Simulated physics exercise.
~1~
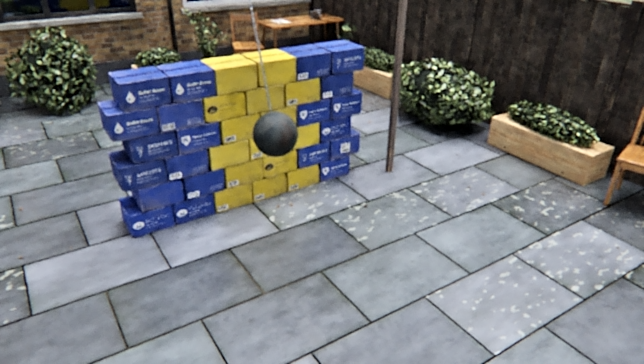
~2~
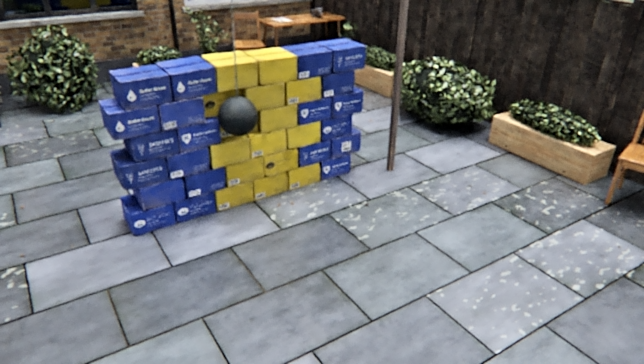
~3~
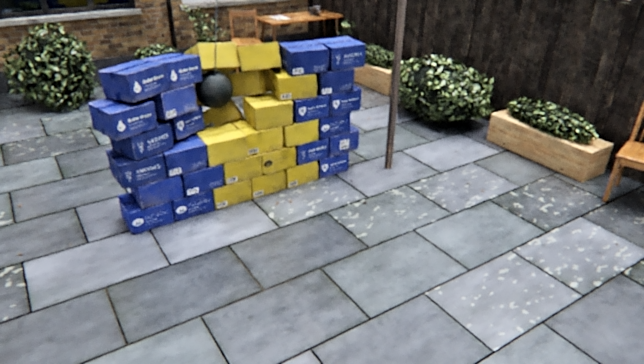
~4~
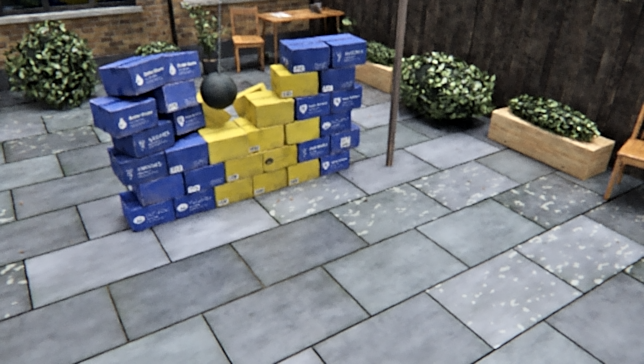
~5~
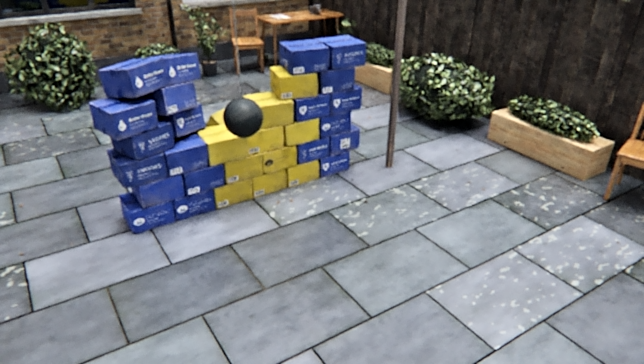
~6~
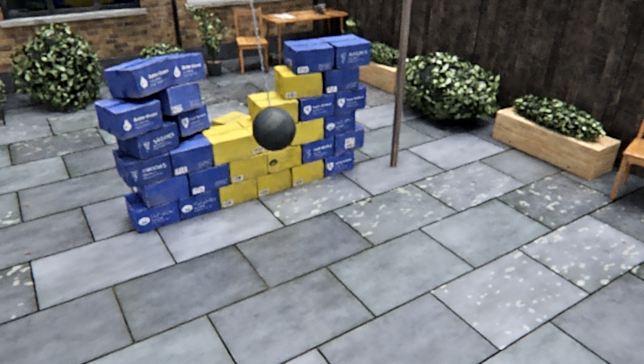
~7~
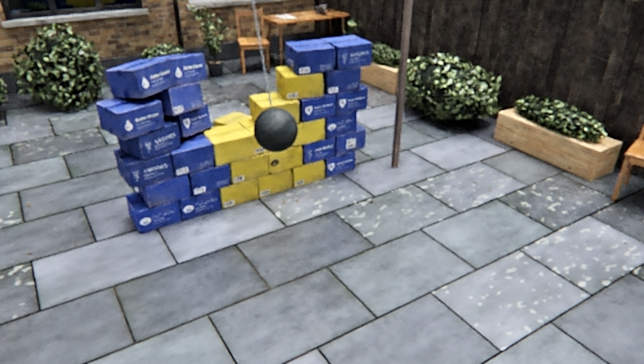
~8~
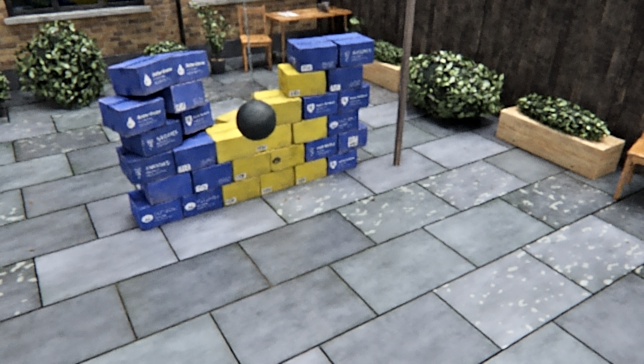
A free-standing wall of blue and yellow cartons stands on grey paving in a back yard, seen from slightly above, with blue cartons at both sides and yellow ones in the middle. Shrubs, a planter and a dark fence lie behind, and a dark ball hangs in front. The ball swings left into the upper part of the wall, pushing the top yellow cartons out of line. Several tumble out of sight behind, opening a gap. The ball swings back toward the right, then drifts left again, while the blue sides and lower yellow rows remain standing around the notch.
